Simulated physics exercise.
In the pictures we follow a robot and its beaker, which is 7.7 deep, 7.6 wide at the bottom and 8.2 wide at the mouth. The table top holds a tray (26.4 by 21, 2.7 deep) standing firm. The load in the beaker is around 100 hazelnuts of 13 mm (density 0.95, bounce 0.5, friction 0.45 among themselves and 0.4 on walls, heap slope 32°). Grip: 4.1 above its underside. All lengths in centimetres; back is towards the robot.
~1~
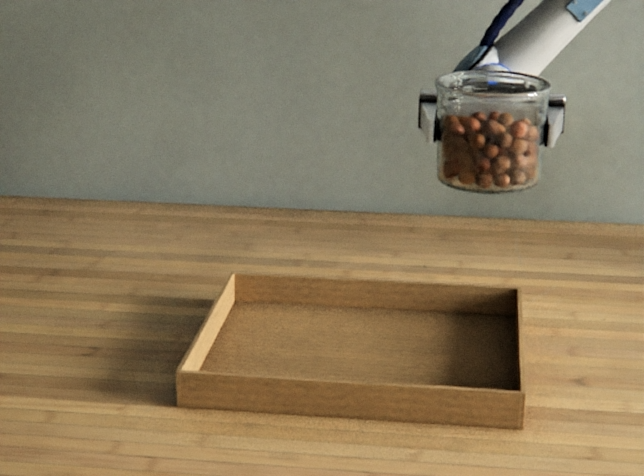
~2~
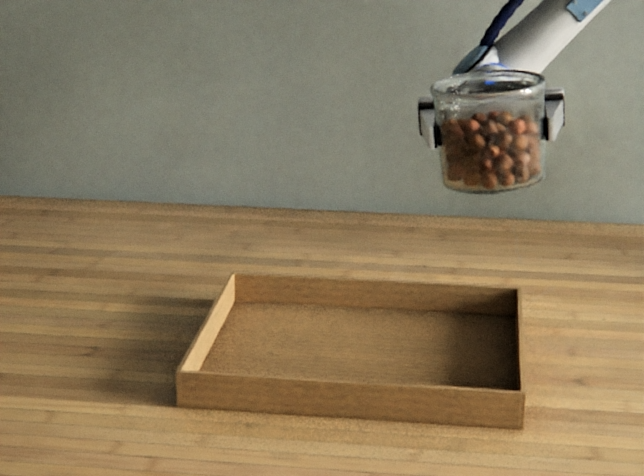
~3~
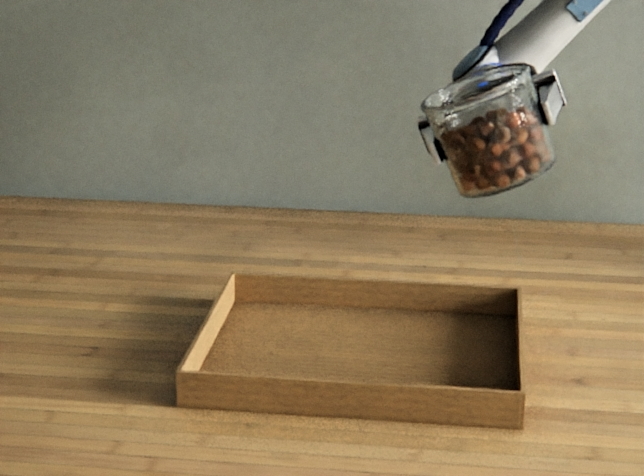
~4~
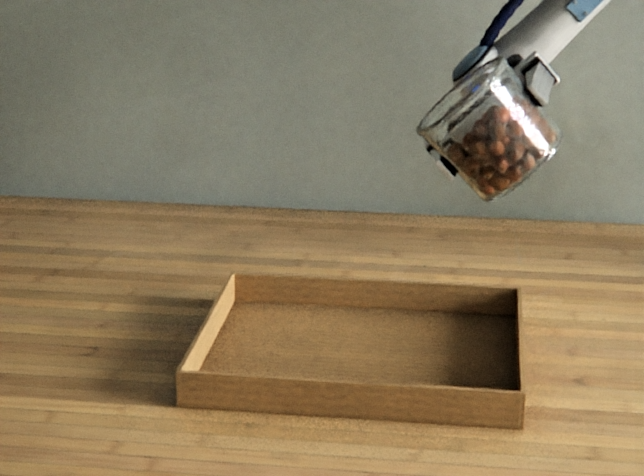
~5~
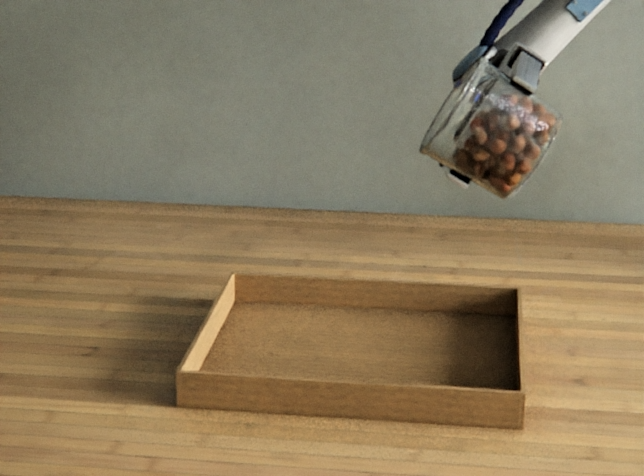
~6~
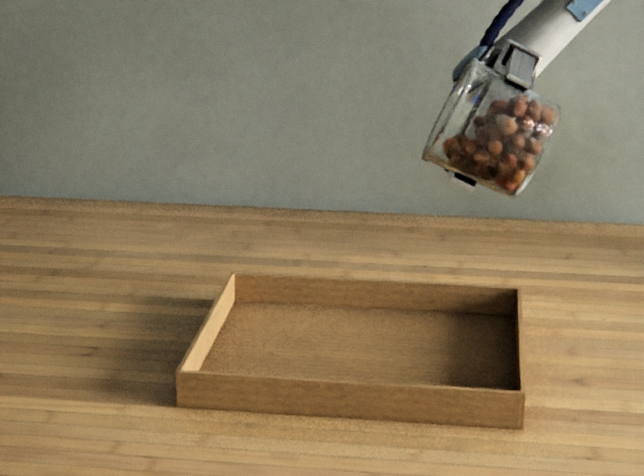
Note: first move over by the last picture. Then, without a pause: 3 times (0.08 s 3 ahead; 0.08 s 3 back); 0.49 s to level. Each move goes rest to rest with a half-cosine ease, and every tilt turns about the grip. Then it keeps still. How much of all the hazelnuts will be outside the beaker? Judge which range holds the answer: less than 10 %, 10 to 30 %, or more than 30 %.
The range is more than 30 %.
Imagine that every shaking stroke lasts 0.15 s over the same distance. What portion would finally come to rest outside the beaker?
Roughly 10 in a hundred.
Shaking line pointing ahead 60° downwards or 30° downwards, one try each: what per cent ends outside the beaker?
Roughly 10 per cent, then 20 per cent.
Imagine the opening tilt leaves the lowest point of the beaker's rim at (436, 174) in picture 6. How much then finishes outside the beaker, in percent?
About 85 percent.
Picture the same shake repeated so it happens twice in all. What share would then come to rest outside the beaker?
Estimate: Around 40 %.
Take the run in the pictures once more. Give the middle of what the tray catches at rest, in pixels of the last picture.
It sits close to (304, 335).
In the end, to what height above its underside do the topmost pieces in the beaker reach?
Around 5.0 cm above the underside.
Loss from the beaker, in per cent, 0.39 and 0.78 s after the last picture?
Taking the two times in order, I'd say 35 and then 45 per cent.
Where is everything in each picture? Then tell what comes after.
In the first frame, the beaker middle at (490, 133), level; upper third of the load around (493, 129), from x 450 to 530, top at y 115; 100 in the beaker.
In the second frame, the beaker middle at (491, 133), tilted 6° forward; upper third of the load around (494, 129), from x 450 to 535, top at y 115.
In the third frame, the beaker middle at (492, 133), tilted 22° forward; upper third of the load around (502, 128), from x 450 to 540, top at y 110.
In the fourth frame, the beaker middle at (493, 132), tilted 43° forward; upper third of the load around (511, 123), from x 455 to 550, top at y 100.
In the fifth frame, the beaker middle at (493, 132), tilted 59° forward; upper third of the load around (514, 117), from x 460 to 545, top at y 100.
In the sixth frame, the beaker middle at (493, 131), tilted 65° forward; upper third of the load around (515, 119), from x 450 to 545, top at y 100; 100 in the beaker.
Then, 0.39 s on, tilted 65° forward, highest piece 21 above the table; 67 in the beaker, 19 in the tray, 14 in flight or on a rim.
Then, 0.78 s on, tilted 22° forward, highest piece 23 above the table; 54 in the beaker, 39 in the tray, 6 on the table or floor, 1 in flight or on a rim.
Then, 1.17 s on, level, highest piece 22 above the table; 54 in the beaker, 40 in the tray, 6 on the table or floor.
Then, 2.22 s on, level, highest piece 22 above the table; 54 in the beaker, 40 in the tray, 6 on the table or floor.
In the end, 54 in the beaker, 40 in the tray, 6 on the table or floor. That is 46 % outside the beaker.
